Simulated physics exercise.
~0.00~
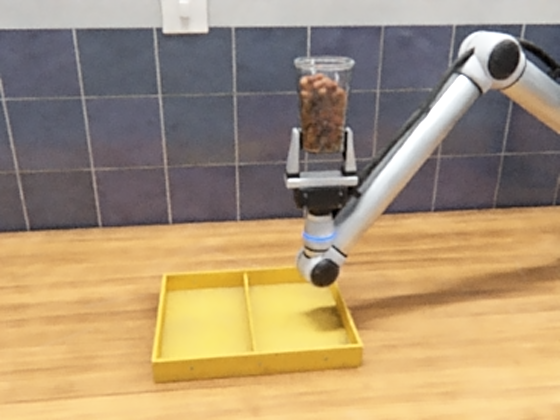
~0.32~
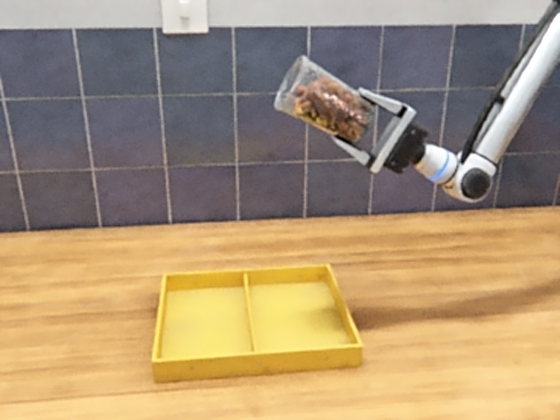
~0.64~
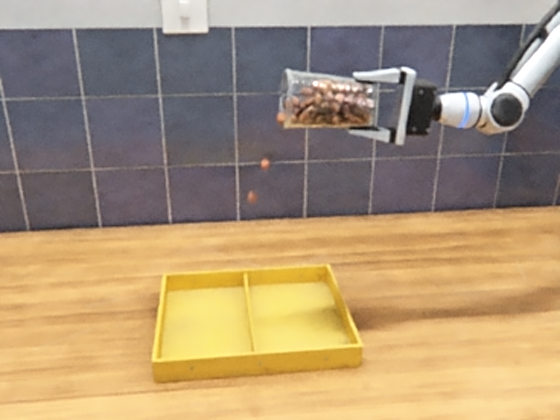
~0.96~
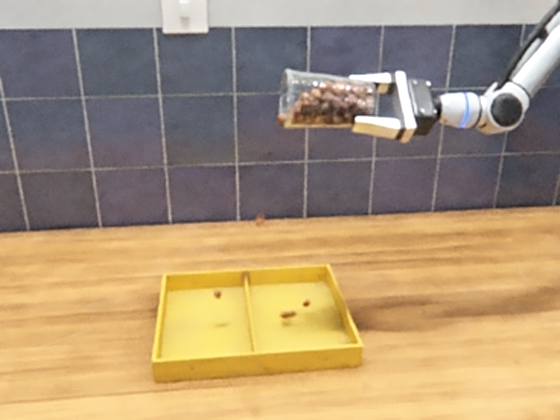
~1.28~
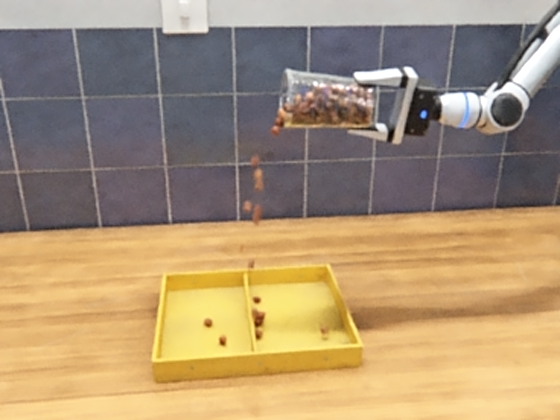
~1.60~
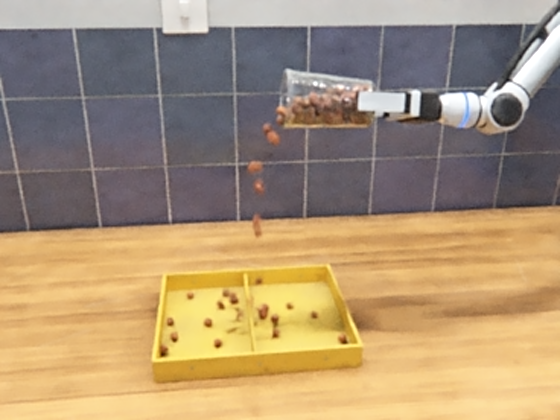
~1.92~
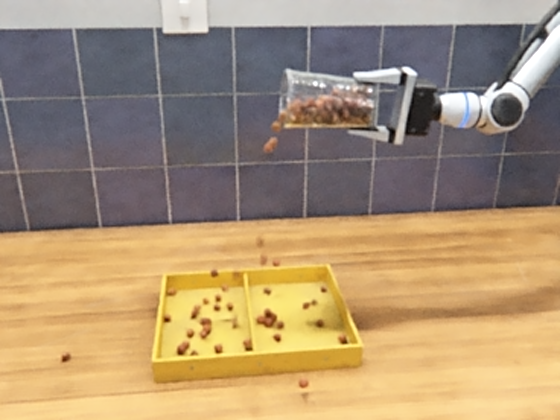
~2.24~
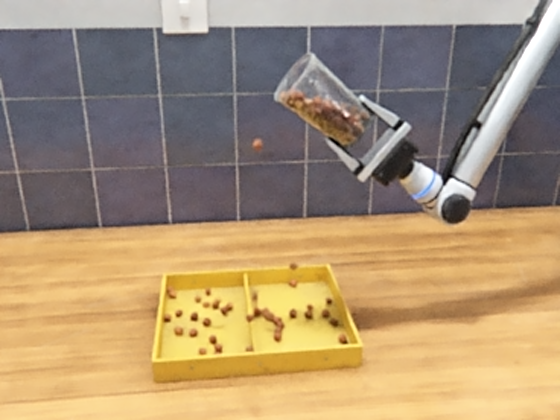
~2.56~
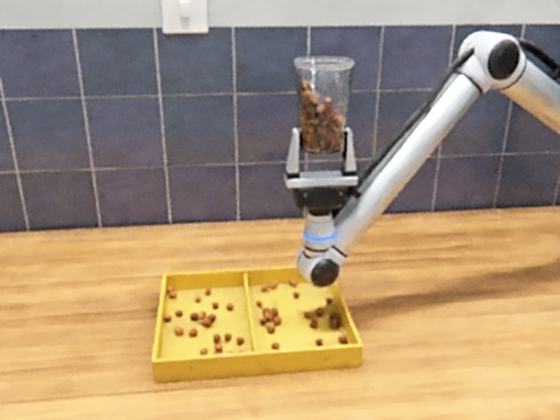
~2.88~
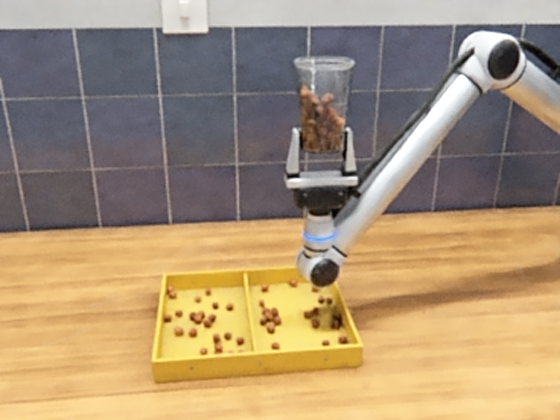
A silver-and-black robot arm, seen from the front and slightly above, holds a clear cup of brown nuts upright above a wooden table backed by blue tiles. Below it sits a shallow yellow tray with two compartments. The arm swings the cup up and tips it to the left until it lies almost level. Nuts trickle from its mouth, then fall in a thicker stream while the gripper turns, scattering across both compartments, with a couple missing the tray. Finally the arm swings the cup back upright, still holding many nuts, and stops above the sprinkled tray.
